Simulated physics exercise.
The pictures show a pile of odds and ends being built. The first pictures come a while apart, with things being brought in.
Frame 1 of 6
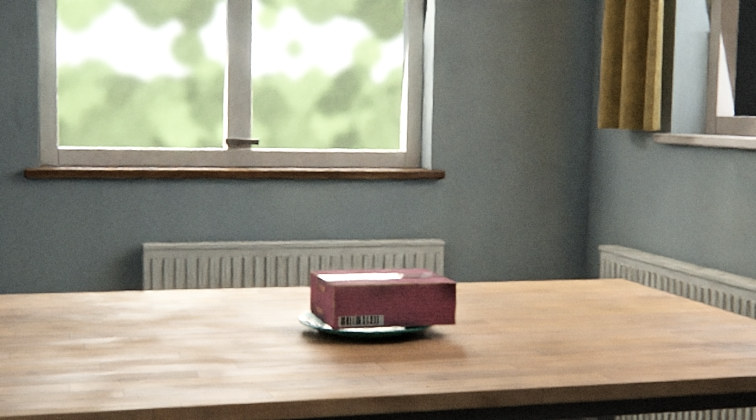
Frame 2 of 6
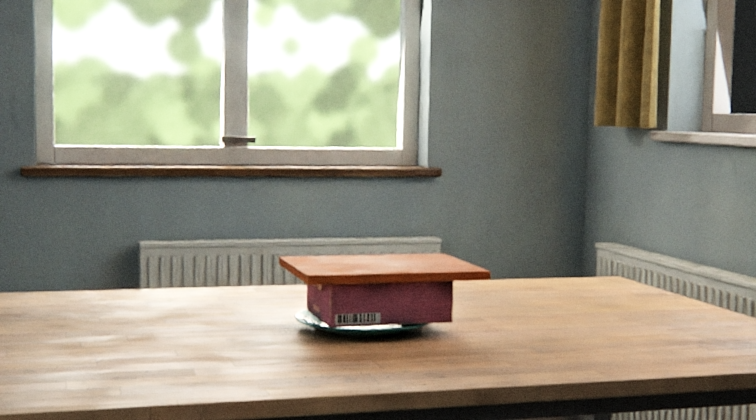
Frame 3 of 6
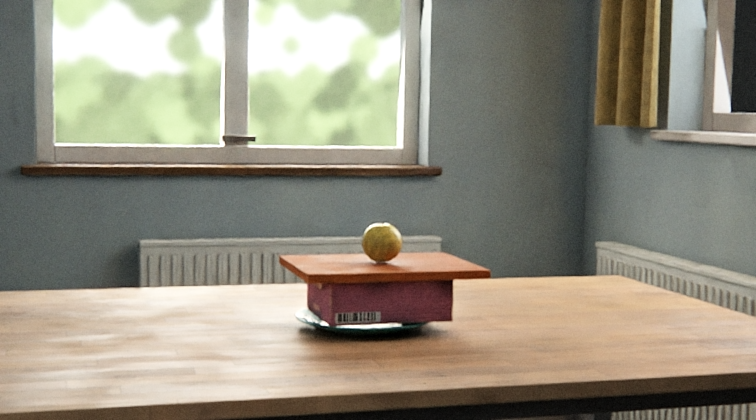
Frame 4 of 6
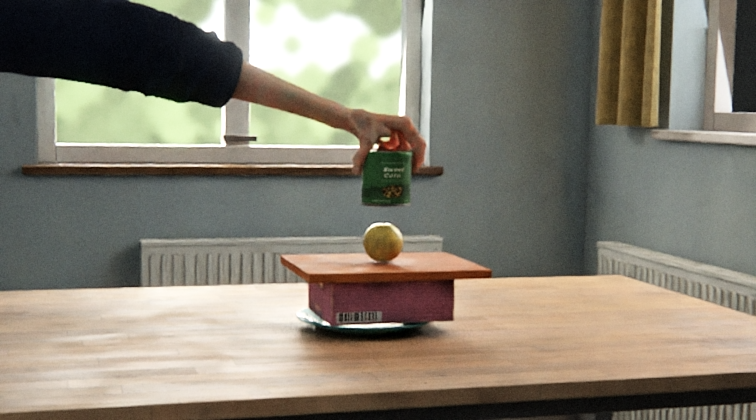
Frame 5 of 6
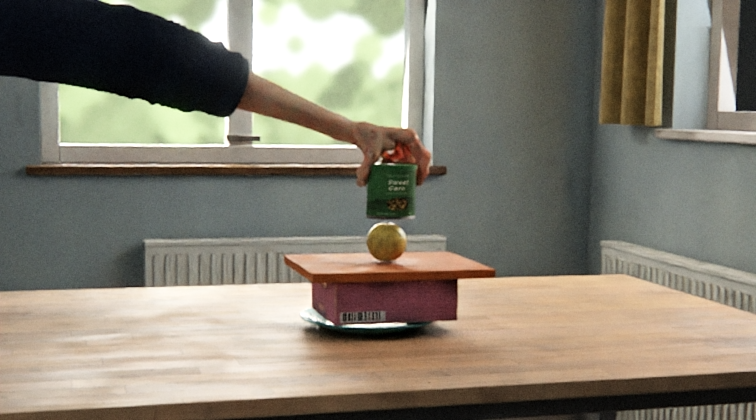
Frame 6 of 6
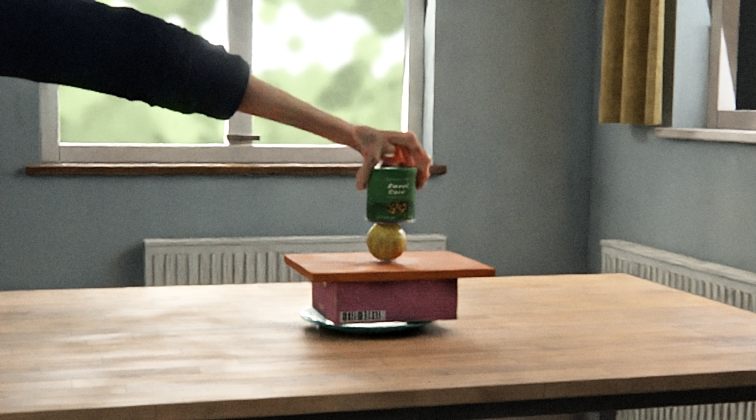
A hand reaching in from the left, its arm in a dark sleeve, lowers a green pot onto a small yellowish ball and keeps hold of it. The ball sits on an orange board, added before it over a pink box on a plate, on a wooden table. The nearly still view faces grey-blue walls, a window, radiators and a mustard curtain at right.
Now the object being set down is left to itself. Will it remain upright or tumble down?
Watch - something tips or drops.
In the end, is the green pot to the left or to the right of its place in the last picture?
Toward the right-hand side.
Then, 0.40 s past the last view, green pot now fallen.
Then, 0.70 s past the last view, things are still on the move.
Then, 1.00 s past the last view, as before.
Finally, fallen, green pot; the other 4 still in place. Final places as the last picture's camera would see them, green pot near (550, 293). The pile comes apart.
